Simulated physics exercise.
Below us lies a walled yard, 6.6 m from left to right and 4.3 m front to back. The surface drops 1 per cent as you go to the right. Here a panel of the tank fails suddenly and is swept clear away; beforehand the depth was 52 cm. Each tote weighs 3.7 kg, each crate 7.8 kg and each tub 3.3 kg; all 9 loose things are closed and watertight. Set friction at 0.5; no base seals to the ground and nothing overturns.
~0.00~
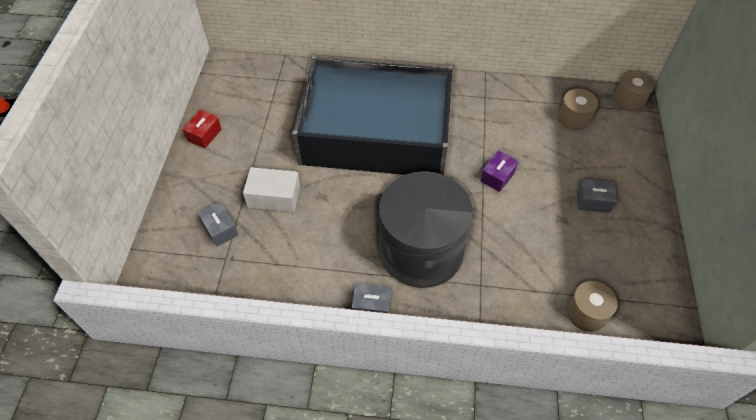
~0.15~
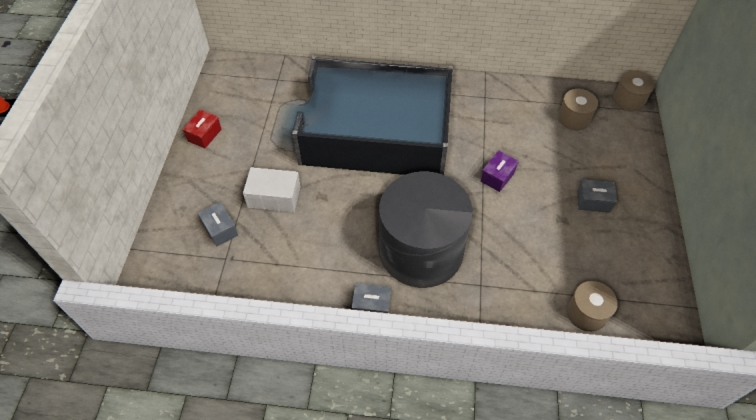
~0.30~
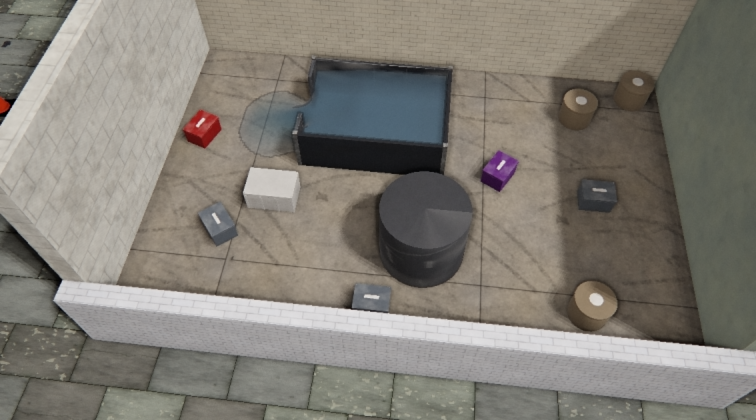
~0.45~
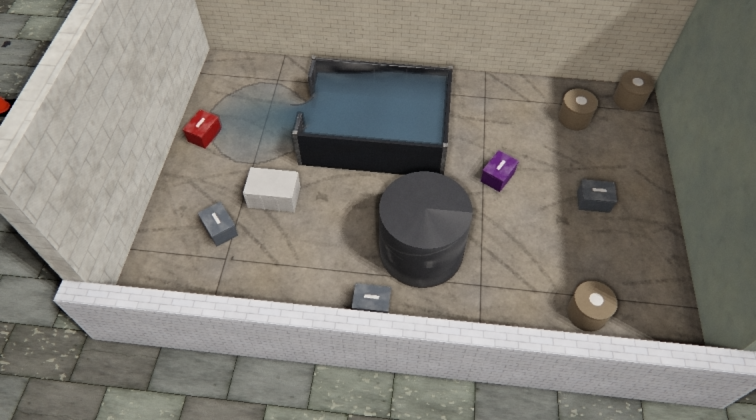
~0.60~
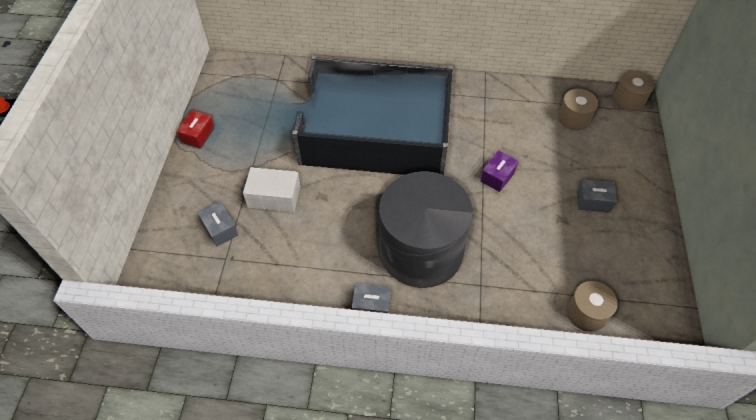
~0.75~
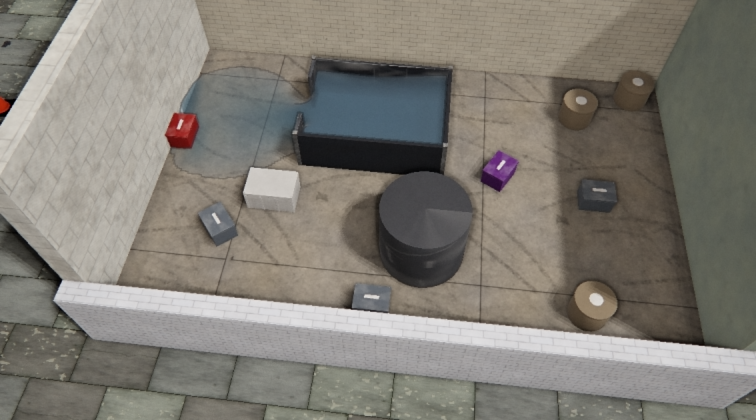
Water spreads from the left side of a dark, open-topped tank in a walled yard with a brown floor, seen from above by a still camera. A red box sits left of the tank, a purple one right, with a large black cylinder, a white block, grey boxes and brown tubs around them. The thin pool widens leftward, reaches the red box and nudges it slightly left, while everything else stays put.
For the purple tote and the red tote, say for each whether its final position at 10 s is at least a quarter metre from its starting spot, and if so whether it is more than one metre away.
Purple tote - no. Red tote - yes, beyond one metre.
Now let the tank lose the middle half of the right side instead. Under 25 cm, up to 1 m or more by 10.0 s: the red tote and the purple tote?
Red tote: Roughly where it was; purple tote: Washed well away.
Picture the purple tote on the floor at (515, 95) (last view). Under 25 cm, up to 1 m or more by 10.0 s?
Outcome: It is taken a long way.
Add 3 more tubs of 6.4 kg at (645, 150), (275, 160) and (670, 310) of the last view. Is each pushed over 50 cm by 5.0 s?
Going one by one: Not far enough, not far enough, not far enough.
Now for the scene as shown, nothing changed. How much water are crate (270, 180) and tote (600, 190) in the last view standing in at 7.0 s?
About 2 and 1 cm.
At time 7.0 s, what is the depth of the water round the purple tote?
I'd put it at about 1 cm.
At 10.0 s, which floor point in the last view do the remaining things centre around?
Mean position approx. (528, 228).
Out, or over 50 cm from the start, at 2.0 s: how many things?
I make it 1 by then.
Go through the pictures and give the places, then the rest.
The purple tote at (501, 165) rests on the ground; the red tote at (200, 123), on the bottom; 2.4 m2 under water; 0 of 9 have shifted, in the first frame.
The purple tote at (501, 165) rests on the ground; the red tote at (200, 123), on the bottom; water covers 2.7 m2; 0 of 9 have shifted, in the second frame.
The purple tote at (501, 165), on the bottom; the red tote at (200, 123) rests on the ground; 3.2 m2 under water; 0 of 9 have shifted, in the third frame.
The purple tote at (501, 165) rests on the ground; the red tote at (200, 123) rests on the ground; water covers 3.9 m2; 0 of 9 have shifted, in the fourth frame.
The purple tote at (501, 165) rests on the ground; the red tote at (194, 123), on the bottom, 9 cm from its start; water covers 4.5 m2; 1 of 9 have shifted, in the fifth frame.
The purple tote at (501, 165) rests on the ground; the red tote at (180, 125) rests on the ground, 26 cm from its start; water covers 5.2 m2; 1 of 9 have shifted, in the sixth frame.
After 2.0 s the purple tote is near (501, 165), 0.0 m from its start, aground; the red tote is near (167, 142), 0.6 m from its start, afloat; 1 afloat.
After 4.5 s the purple tote is near (501, 165), 0.0 m from its start, aground; the red tote is near (205, 285), 2.5 m from its start, afloat; 1 afloat.
After 7.0 s the purple tote is near (501, 165), 0.0 m from its start, aground; the red tote is near (470, 308), 4.3 m from its start, afloat; 3 afloat.
After 10.0 s the purple tote is near (501, 165), 0.0 m from its start, aground; the red tote is near (611, 306), 5.5 m from its start, afloat; 7 afloat.
